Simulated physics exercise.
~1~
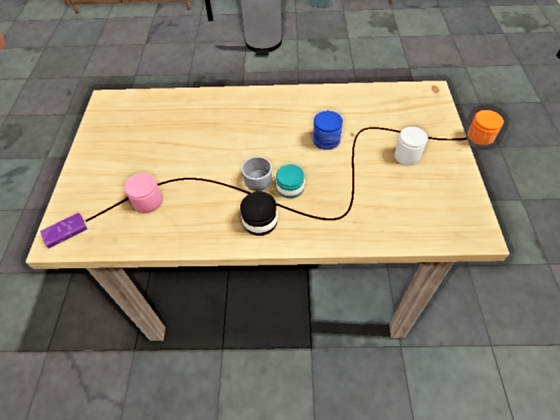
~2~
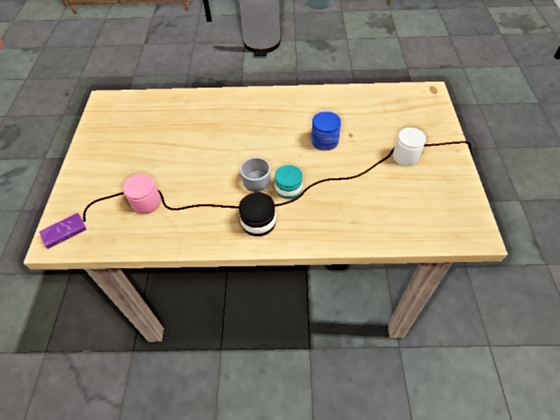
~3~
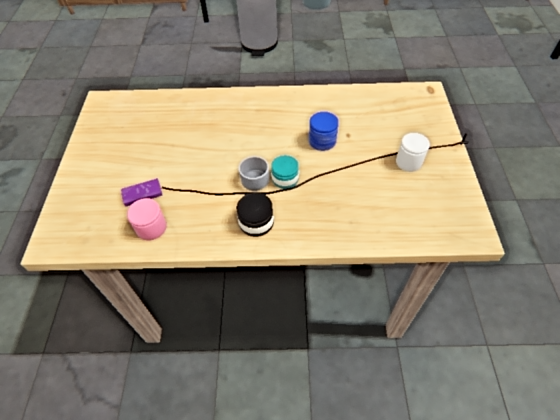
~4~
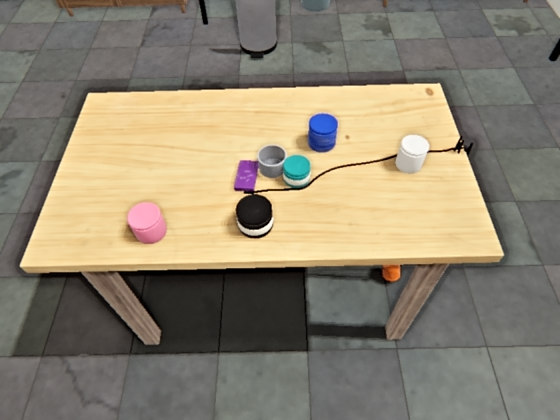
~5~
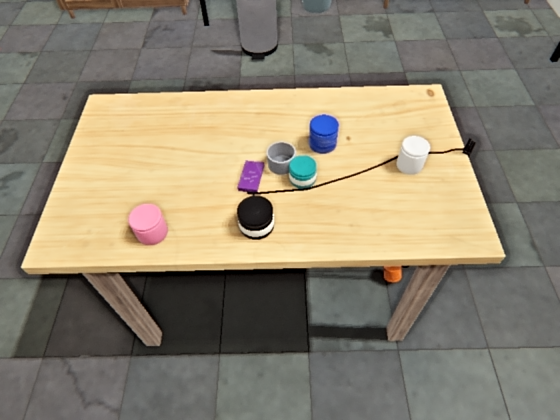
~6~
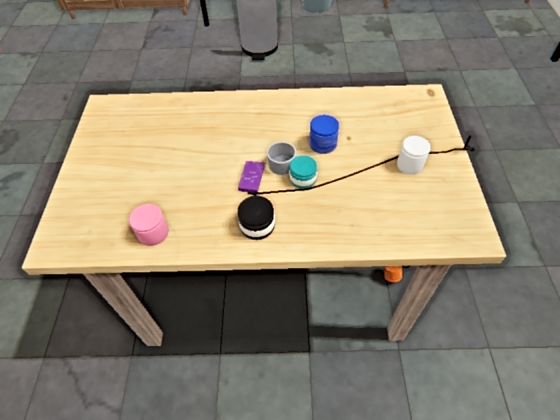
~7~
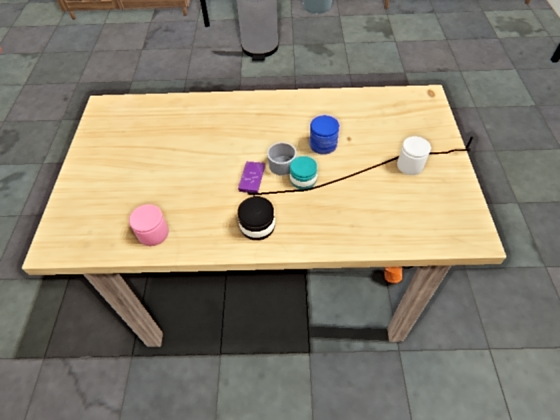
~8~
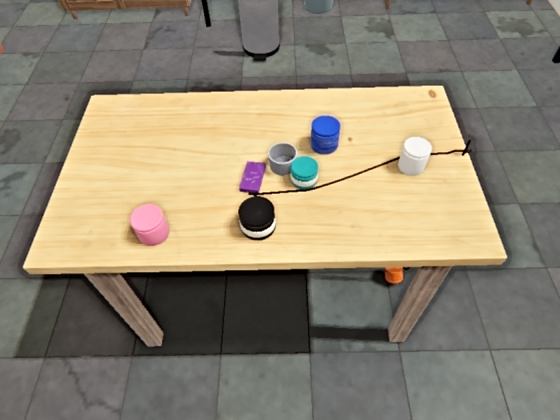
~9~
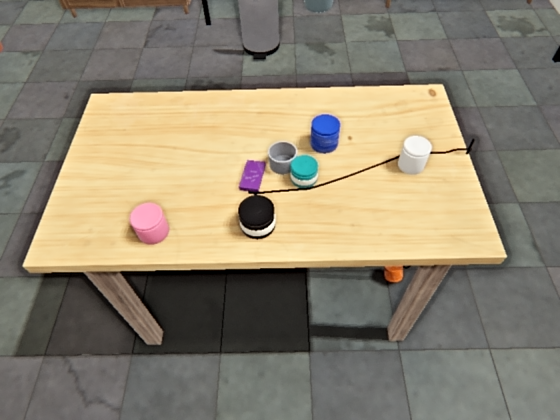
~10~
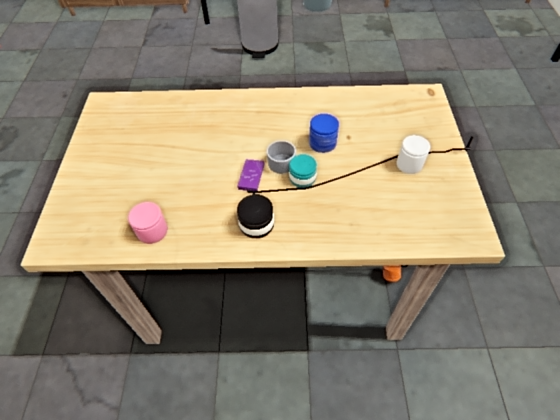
Orange speaker dropping off a wooden table, its cable dragging a purple phone past a pink tub to rest beside other containers.
